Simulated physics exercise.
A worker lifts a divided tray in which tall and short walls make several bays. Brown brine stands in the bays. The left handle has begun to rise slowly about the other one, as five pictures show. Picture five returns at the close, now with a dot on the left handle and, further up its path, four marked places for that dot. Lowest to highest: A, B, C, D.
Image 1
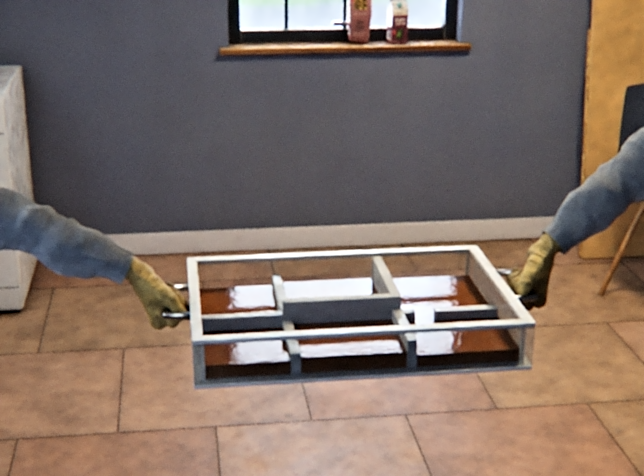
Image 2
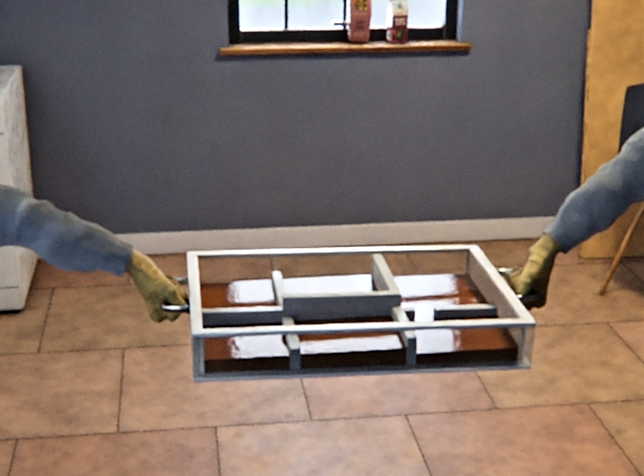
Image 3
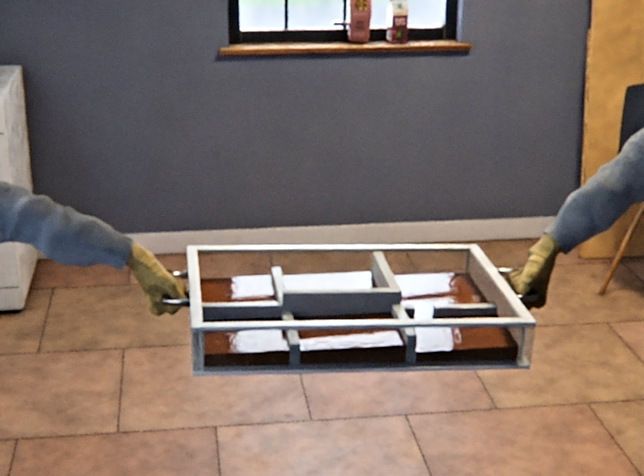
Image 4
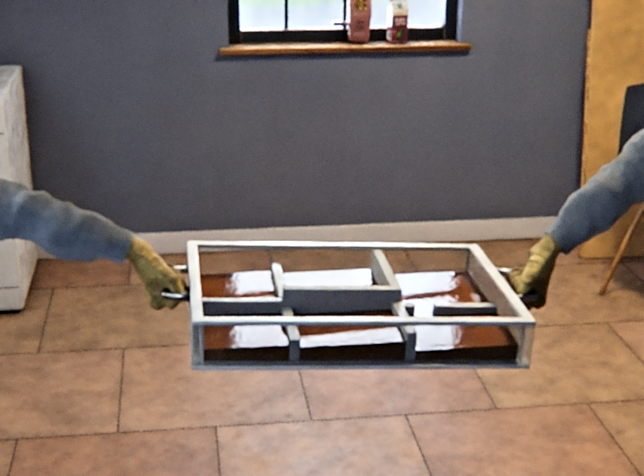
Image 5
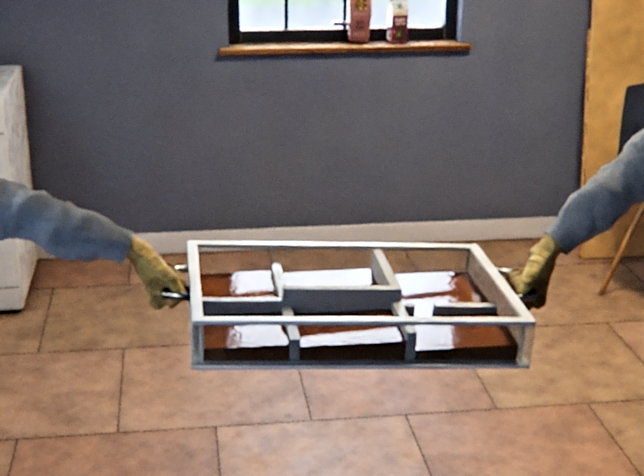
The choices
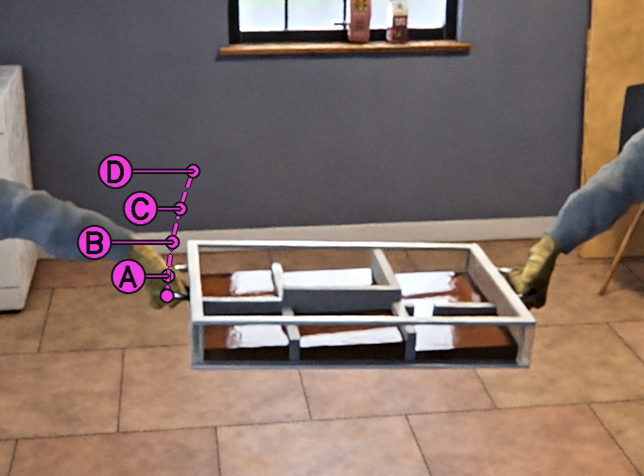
Two gloved hands hold a divided tray of brown liquid and slightly raise its left side.
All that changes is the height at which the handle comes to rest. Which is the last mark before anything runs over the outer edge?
I would pick mark D.
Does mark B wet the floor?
No, not at all.
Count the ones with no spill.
All four.
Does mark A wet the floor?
No, not at all.
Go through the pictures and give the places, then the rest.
The tray is level; deepest in the front middle bay, at (348, 336), shallowest in the back left; left handle at (167, 302), in the first picture.
Tipped about 1° down to the right; no wall is crossed; left handle at (166, 295), in the second picture.
Tipped about 2° down to the right; no wall is crossed; left handle at (166, 289), in the third picture.
Tipped about 3° down to the right; no wall is crossed; left handle at (166, 283), in the fourth picture.
Tipped about 3° down to the right; deepest in the front middle bay, at (347, 326), shallowest in the back left; left handle at (166, 283), in the fifth picture.
In magenta, A at (168, 276); B at (172, 242); C at (180, 208); D at (193, 171).
With A, nothing spills; the back middle bay holds the most.
With B, nothing spills; the back middle bay holds the most.
With C, nothing spills; the back right bay holds the most.
With D, nothing spills; the back right bay holds the most.
